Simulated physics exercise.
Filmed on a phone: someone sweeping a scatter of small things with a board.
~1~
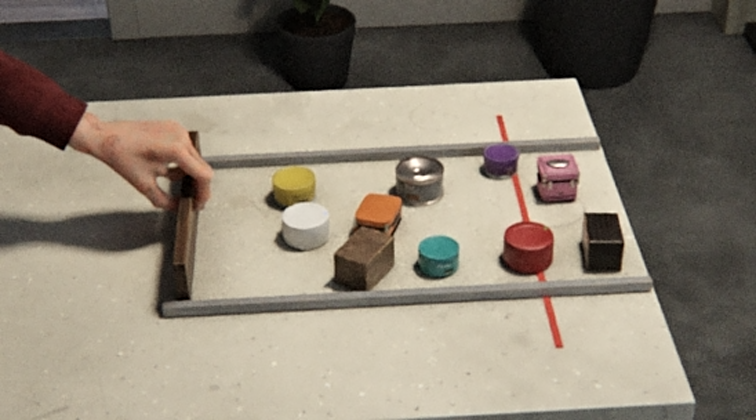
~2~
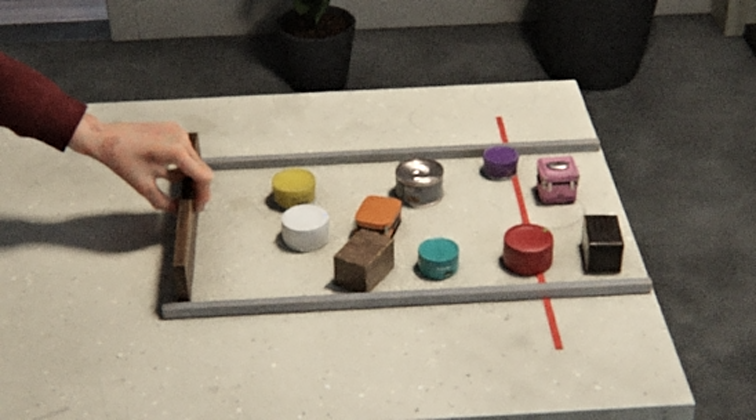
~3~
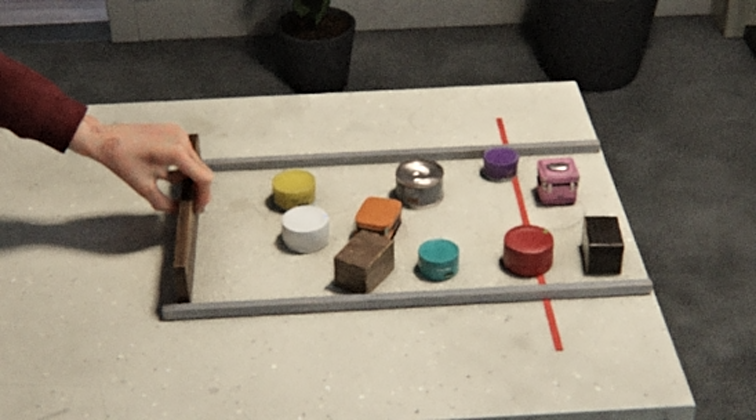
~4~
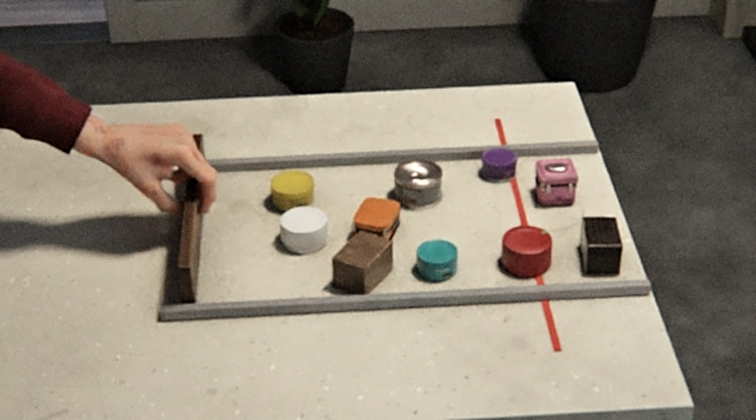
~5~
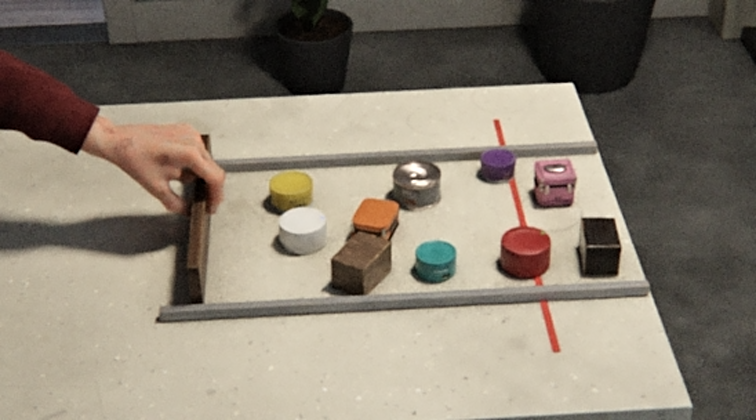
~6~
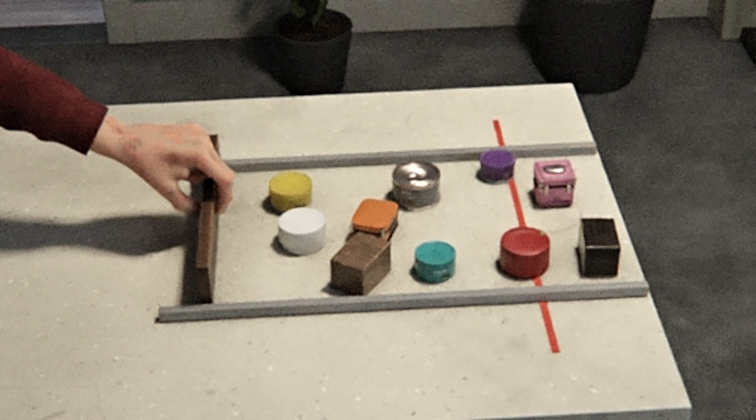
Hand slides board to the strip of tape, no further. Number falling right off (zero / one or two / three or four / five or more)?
The edge claims one or two.
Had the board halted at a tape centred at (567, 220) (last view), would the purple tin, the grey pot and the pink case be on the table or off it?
The purple tin is still there; as for the grey pot, it is no longer there; and the pink case is no longer there.
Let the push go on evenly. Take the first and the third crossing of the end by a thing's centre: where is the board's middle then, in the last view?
Around (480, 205); afterwards around (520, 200).
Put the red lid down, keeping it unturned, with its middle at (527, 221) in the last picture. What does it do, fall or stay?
From that start, the object then is safe.
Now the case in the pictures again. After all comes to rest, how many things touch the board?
It's 4 of them.
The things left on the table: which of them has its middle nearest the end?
That'd be the red lid, foremost of the lot.
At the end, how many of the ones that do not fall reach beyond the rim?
I get 1.
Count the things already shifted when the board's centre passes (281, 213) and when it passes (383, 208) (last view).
So 2, and at the other place 6.
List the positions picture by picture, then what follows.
The first frame shows black block (602, 241); pink case (557, 178); red lid (528, 247); board (189, 213); tape (526, 217).
The second frame shows pink case (557, 180); white lid (306, 228).
The third frame shows red lid (528, 251); board (189, 216).
The fourth frame shows black block (601, 245); grey pot (418, 184).
The fifth frame shows pink case (554, 183); orange case (376, 223).
The sixth frame shows black block (599, 247); pink case (554, 183); red lid (525, 252); board (210, 217); tape (522, 222).
A little later, none off yet; black block at rest near (599, 247); pink case at rest near (554, 183); red lid at rest near (525, 252).
Next, none off yet; black block shifted about its own width near (634, 244); pink case shifted about its own width near (583, 185); red lid shifted about its own width near (592, 248).
When it is over, the number that fall off is one or two; down, pink case and black block.
